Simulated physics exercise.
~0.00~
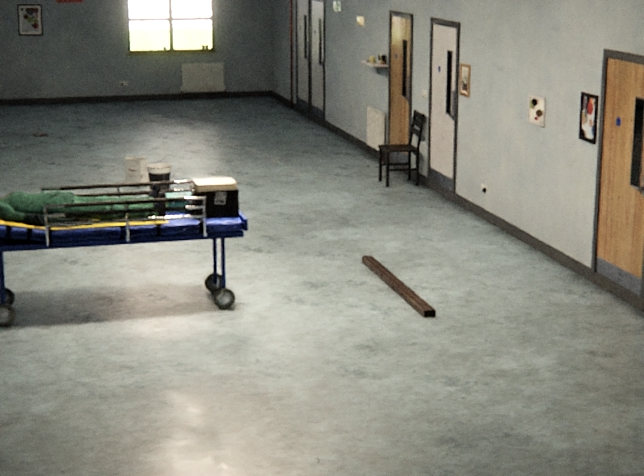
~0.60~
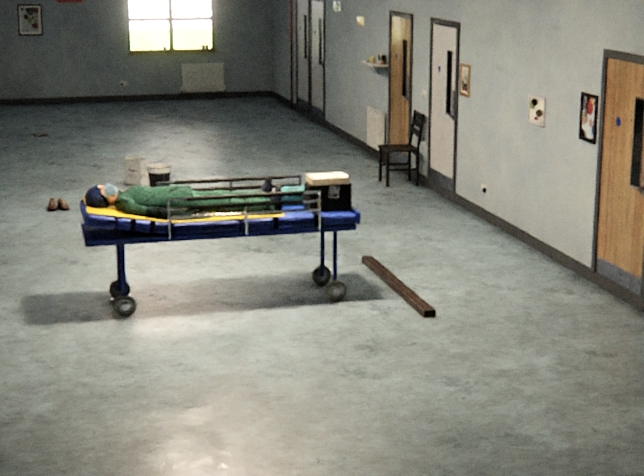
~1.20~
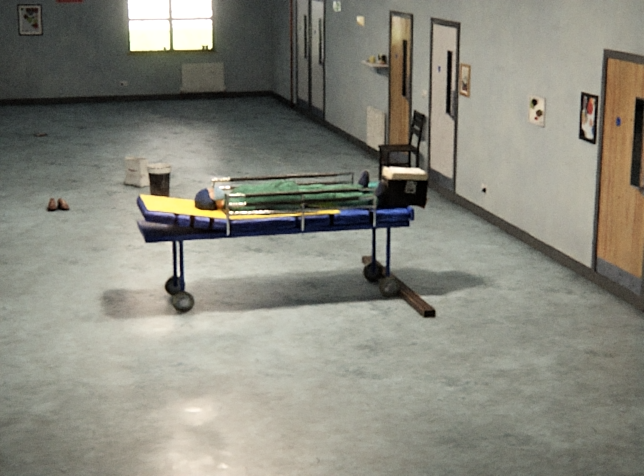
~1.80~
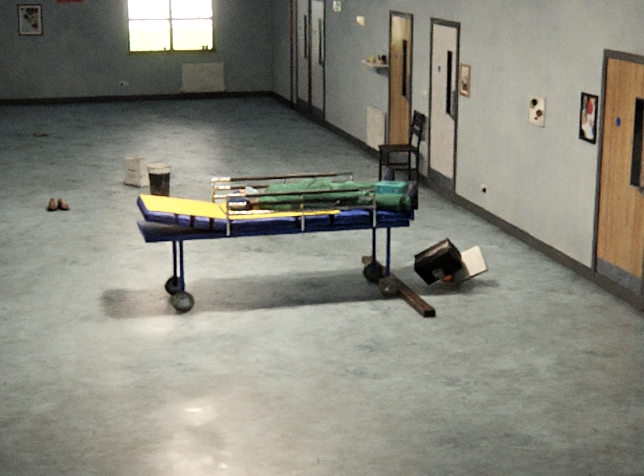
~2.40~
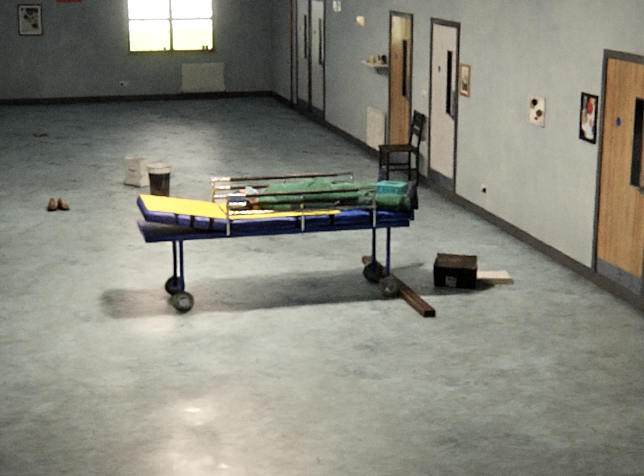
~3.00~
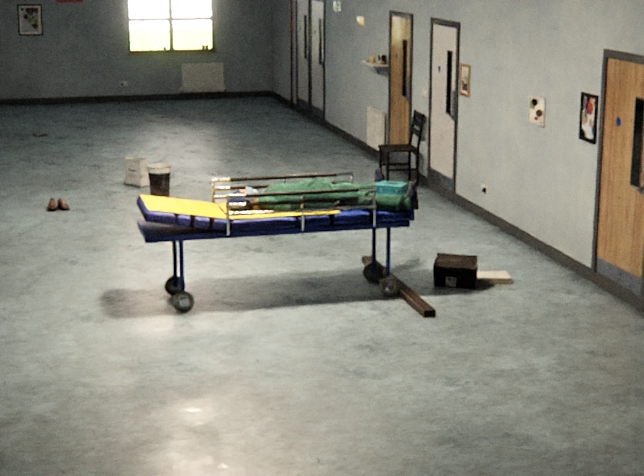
A blue trolley with a yellow pad rolls from left to right across a wide grey hall, seen from a raised, fixed viewpoint, with doors along the right wall. A person in green lies on it feet first, with a black holdall and a pale folder at the foot end. The wheels meet a dark brown sill on the floor and the trolley stops, staying level. The person slides toward the foot end, while the holdall and folder tumble off onto the floor at the right. The person comes to rest still on the trolley, and everything lies still.
